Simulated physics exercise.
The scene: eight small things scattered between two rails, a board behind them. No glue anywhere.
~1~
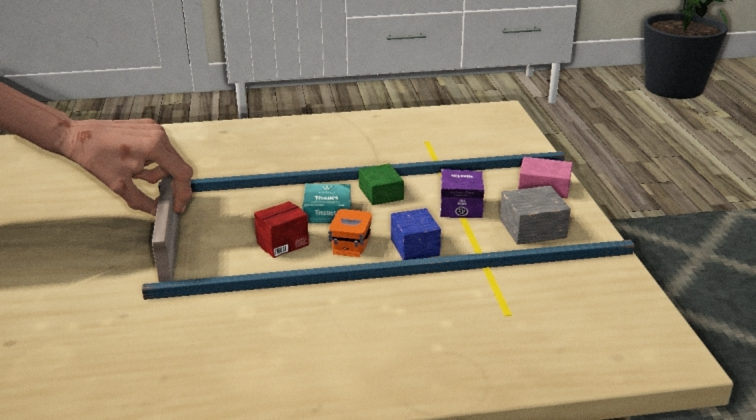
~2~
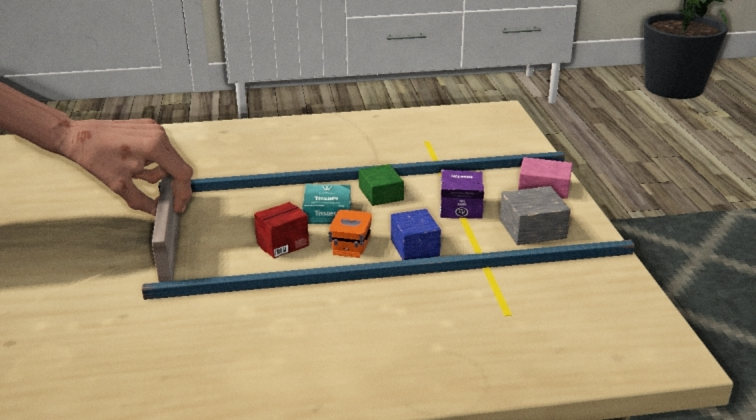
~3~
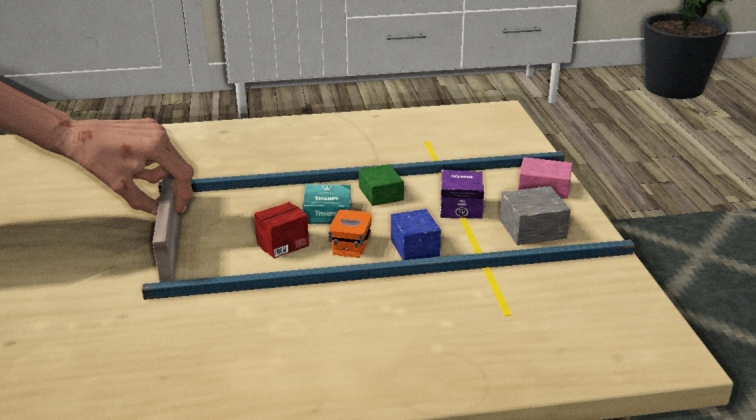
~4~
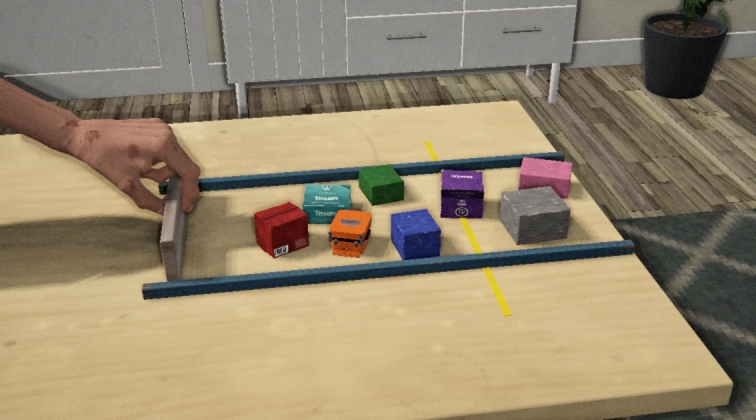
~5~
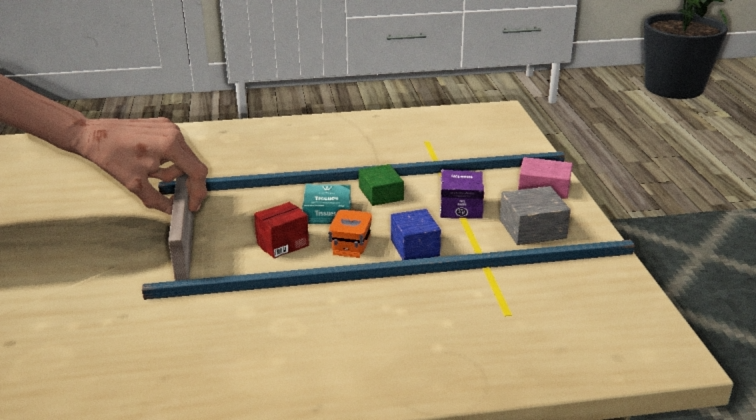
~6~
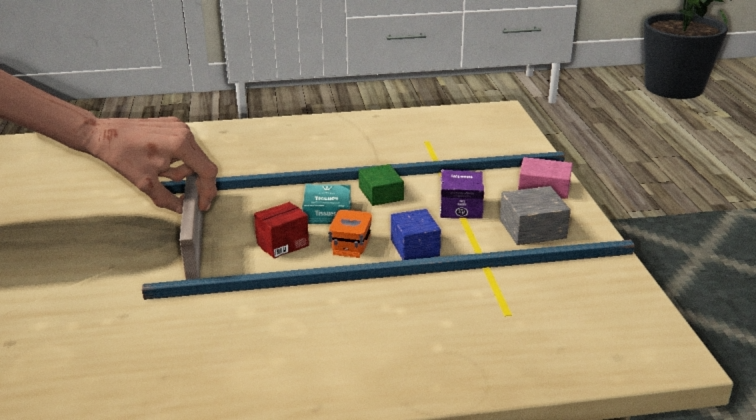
A hand held a small board still between two blue rails on a wooden table, then slid it slightly right toward the colourful blocks and boxes, which stayed where they were.
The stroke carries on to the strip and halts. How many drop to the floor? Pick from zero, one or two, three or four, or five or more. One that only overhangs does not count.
In the end the number that fall off is zero.
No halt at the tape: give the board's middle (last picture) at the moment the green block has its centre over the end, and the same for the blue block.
Its middle is around (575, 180) and around (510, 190).
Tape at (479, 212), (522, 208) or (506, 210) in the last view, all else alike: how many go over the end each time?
The counts: 1, 2 and 1.
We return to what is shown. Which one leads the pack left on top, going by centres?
The grey block.
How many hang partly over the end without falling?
It comes to 1.
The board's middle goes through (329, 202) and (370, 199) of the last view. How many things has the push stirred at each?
At the one place 5, at the other 5.
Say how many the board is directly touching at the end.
3 of them.
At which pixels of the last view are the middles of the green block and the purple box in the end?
About (465, 170), and the other about (526, 193).
A little later, none off yet; pink block at rest near (545, 178); grey block at rest near (534, 215); purple box at rest near (462, 194).
When it is over, the number that fall off is zero.
